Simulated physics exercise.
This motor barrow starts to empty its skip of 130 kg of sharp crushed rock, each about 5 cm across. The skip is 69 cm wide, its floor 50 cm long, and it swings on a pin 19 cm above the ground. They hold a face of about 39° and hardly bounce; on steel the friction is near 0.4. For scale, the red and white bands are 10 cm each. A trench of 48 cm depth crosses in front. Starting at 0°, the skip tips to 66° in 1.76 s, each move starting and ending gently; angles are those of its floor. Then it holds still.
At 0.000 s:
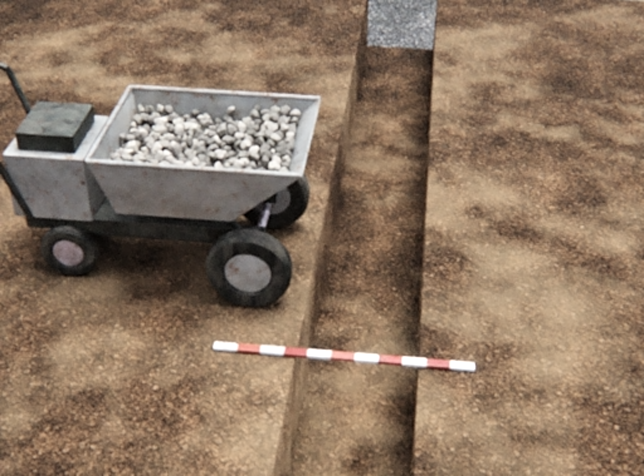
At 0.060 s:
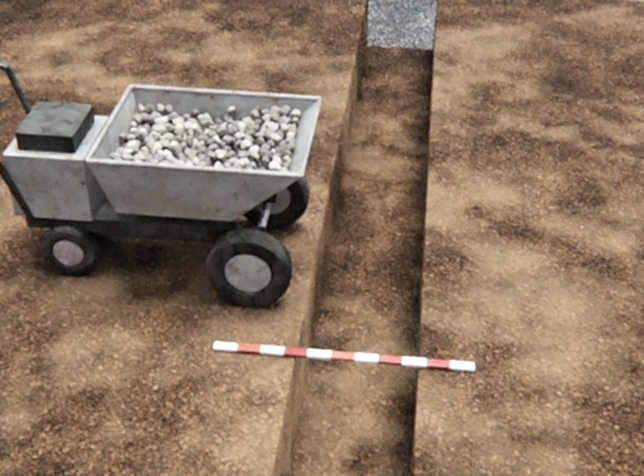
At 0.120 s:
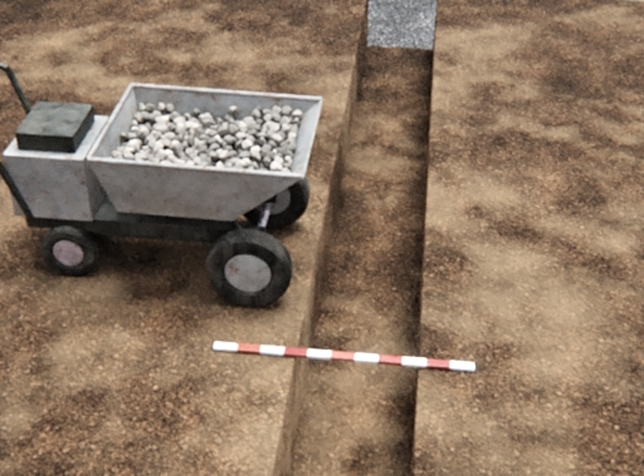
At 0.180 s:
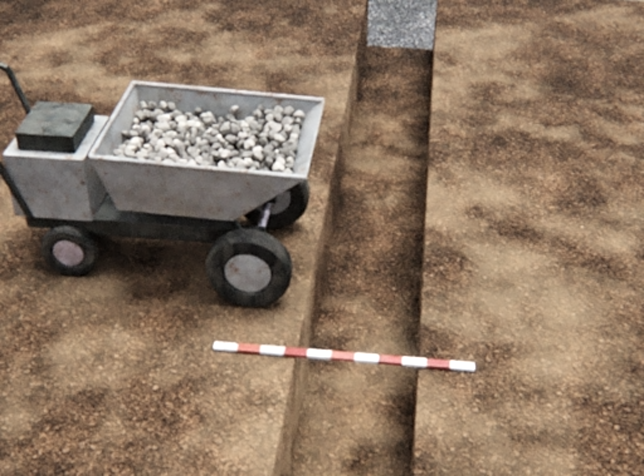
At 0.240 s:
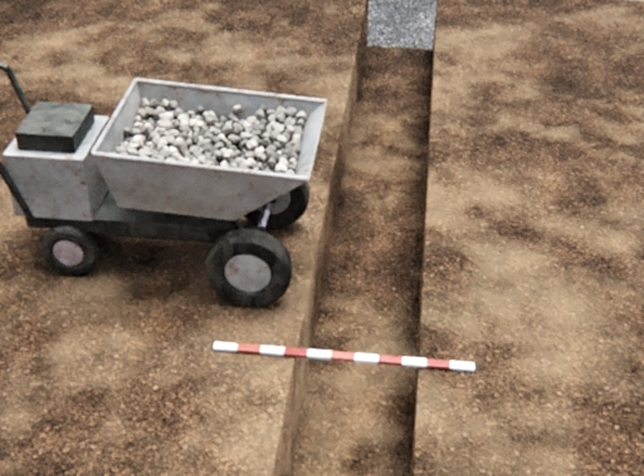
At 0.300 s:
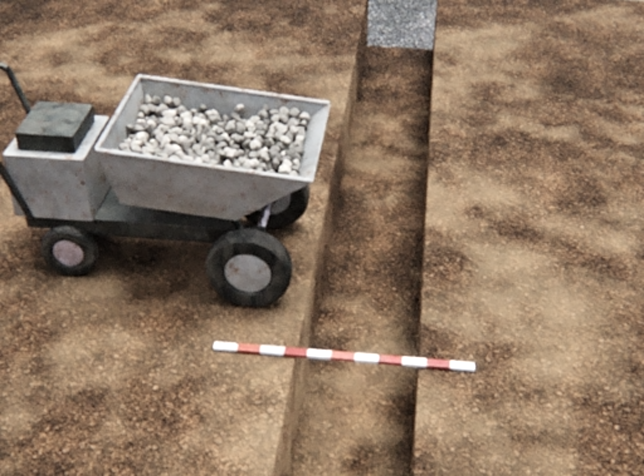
Grey motor barrow standing beside a narrow trench, its skip of pale crushed rock tilting slightly towards the right.
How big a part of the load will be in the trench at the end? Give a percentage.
Close to 80 in a hundred.
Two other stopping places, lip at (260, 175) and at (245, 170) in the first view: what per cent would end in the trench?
Near 100 per cent from the first place, 100 from the second.
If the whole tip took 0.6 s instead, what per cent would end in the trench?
In that case some 55 per cent.
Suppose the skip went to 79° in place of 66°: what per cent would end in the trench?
Then about 90 per cent.
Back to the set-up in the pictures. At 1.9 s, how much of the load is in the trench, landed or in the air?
About 25 per cent by then.
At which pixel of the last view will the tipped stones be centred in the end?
Near (398, 335).
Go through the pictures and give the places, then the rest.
The skip is at 0°, its lip at (301, 176); the top of the load is at (275, 124), in the first picture.
Lip at (302, 176), floor tilted 0°, highest stones at (275, 124); the stones move at 0.1 m/s on average, in the second picture.
The skip is at 1°, its lip at (303, 177); the top of the load is at (276, 124); the stones move at 0.1 m/s on average, in the third picture.
Lip at (305, 178), floor tilted 2°, highest stones at (274, 125); the stones move at 0.2 m/s on average, in the fourth picture.
The skip is at 3°, its lip at (308, 179); the top of the load is at (237, 124); the stones move at 0.2 m/s on average, in the fifth picture.
Lip at (312, 181), floor tilted 5°, highest stones at (162, 121); the stones move at 0.3 m/s on average, in the sixth picture.
After 1.3 s the floor is at 56°; 100 % in the skip; the foremost stones are at (370, 220).
After 1.9 s the floor is at 66°; 69 % in the skip, 27 % in the trench, 4 % past the trench; the foremost stones are at (444, 281).
After 2.2 s the floor is at 66°; 33 % in the skip, 49 % in the trench, 19 % past the trench; the foremost stones are at (521, 278).
After 4.2 s the floor is at 66°; 0 % in the skip, 80 % in the trench, 20 % past the trench; the foremost stones are at (539, 285).
